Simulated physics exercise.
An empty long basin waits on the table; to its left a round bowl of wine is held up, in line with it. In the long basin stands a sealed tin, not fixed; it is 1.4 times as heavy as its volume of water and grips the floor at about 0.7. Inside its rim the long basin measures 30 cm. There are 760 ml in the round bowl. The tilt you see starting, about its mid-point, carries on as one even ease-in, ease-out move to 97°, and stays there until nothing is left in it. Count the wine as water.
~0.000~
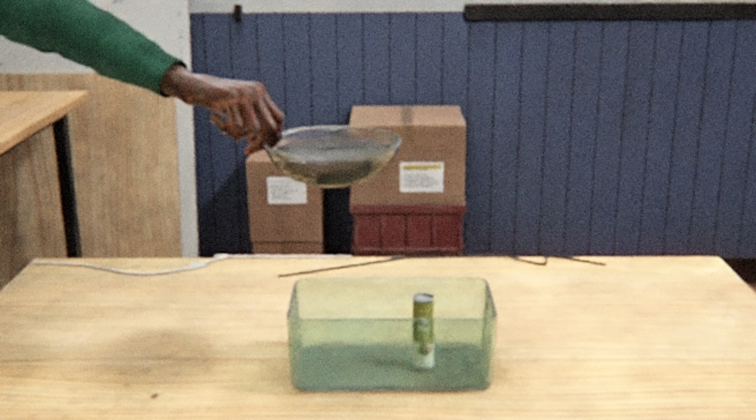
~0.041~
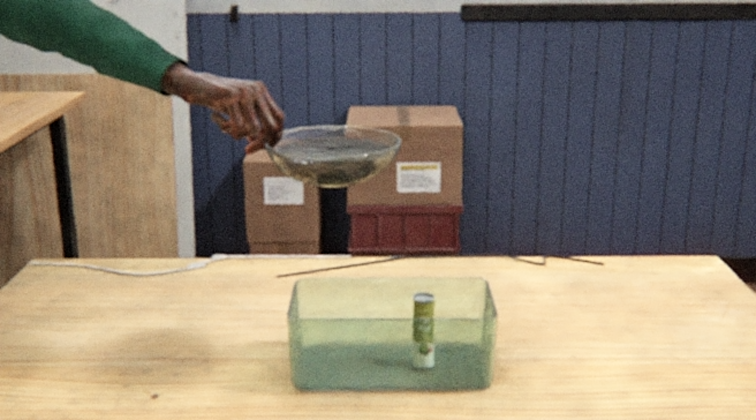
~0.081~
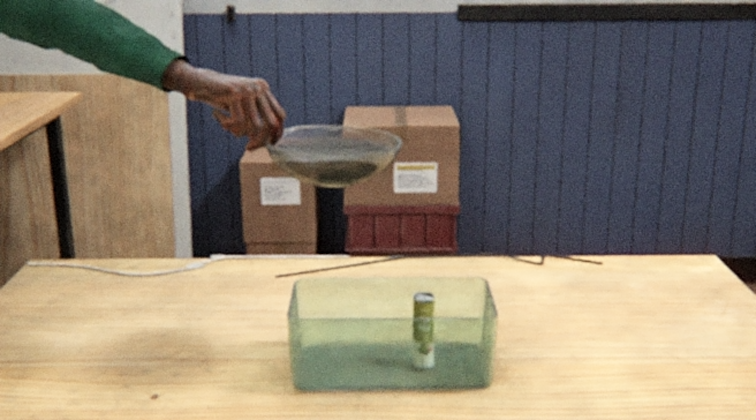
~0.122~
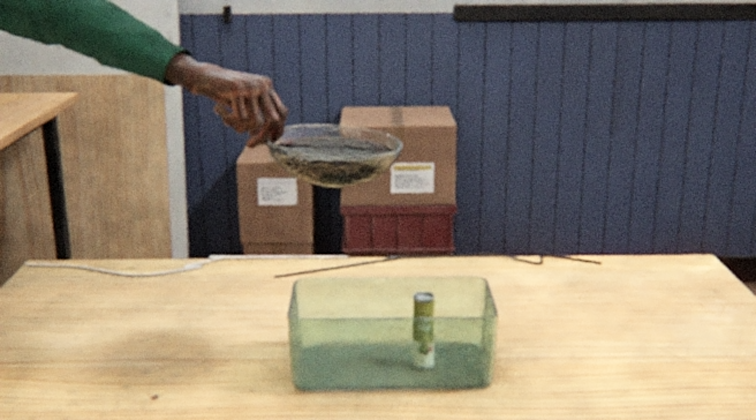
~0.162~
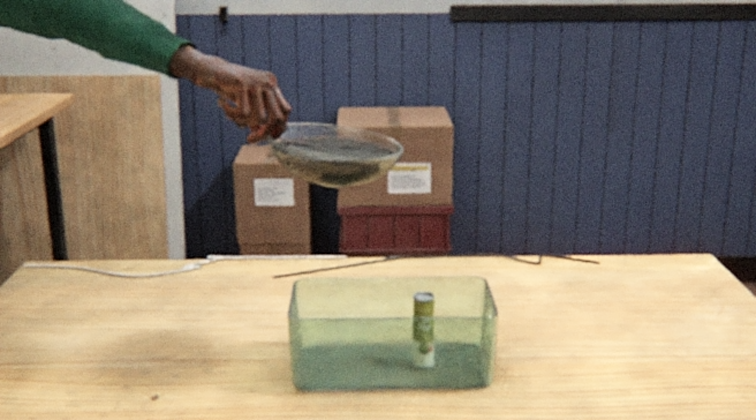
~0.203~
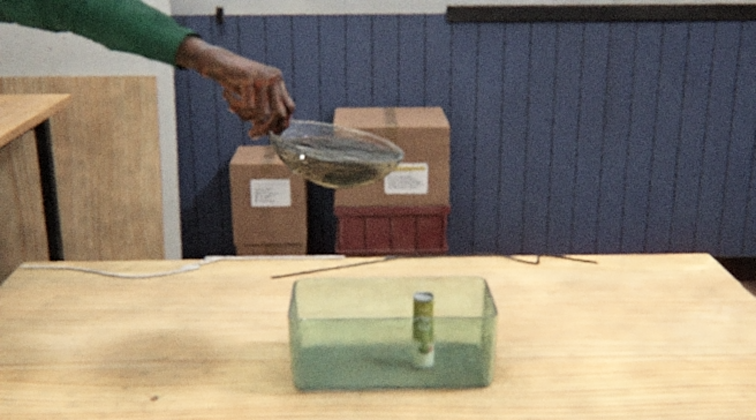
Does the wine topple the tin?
The tin remains upright.
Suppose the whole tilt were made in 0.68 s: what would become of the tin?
The tin stays up.
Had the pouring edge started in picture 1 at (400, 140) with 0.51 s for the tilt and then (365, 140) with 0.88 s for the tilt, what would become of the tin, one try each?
First it stays up; then it remains upright.
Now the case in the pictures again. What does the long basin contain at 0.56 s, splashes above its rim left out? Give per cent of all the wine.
Near 14 in a hundred.
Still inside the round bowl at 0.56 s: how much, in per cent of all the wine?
Some 18 per cent.
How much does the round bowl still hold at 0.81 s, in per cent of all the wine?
Near 0 in a hundred.
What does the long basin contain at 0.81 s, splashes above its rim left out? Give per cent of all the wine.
Near 82 in a hundred.
After 0.56 s the tilt is 68° and 18 per cent is still to pour; the tin stands where it began.
After 0.81 s the tilt is 96° and 0 per cent is still to pour; the tin stands where it began.
After 1.09 s the tilt is 97° and 0 per cent is still to pour; the tin stands where it began.
After 1.38 s the tilt is 97° and 0 per cent is still to pour; the tin stands where it began.
In the end the tin stands where it began.
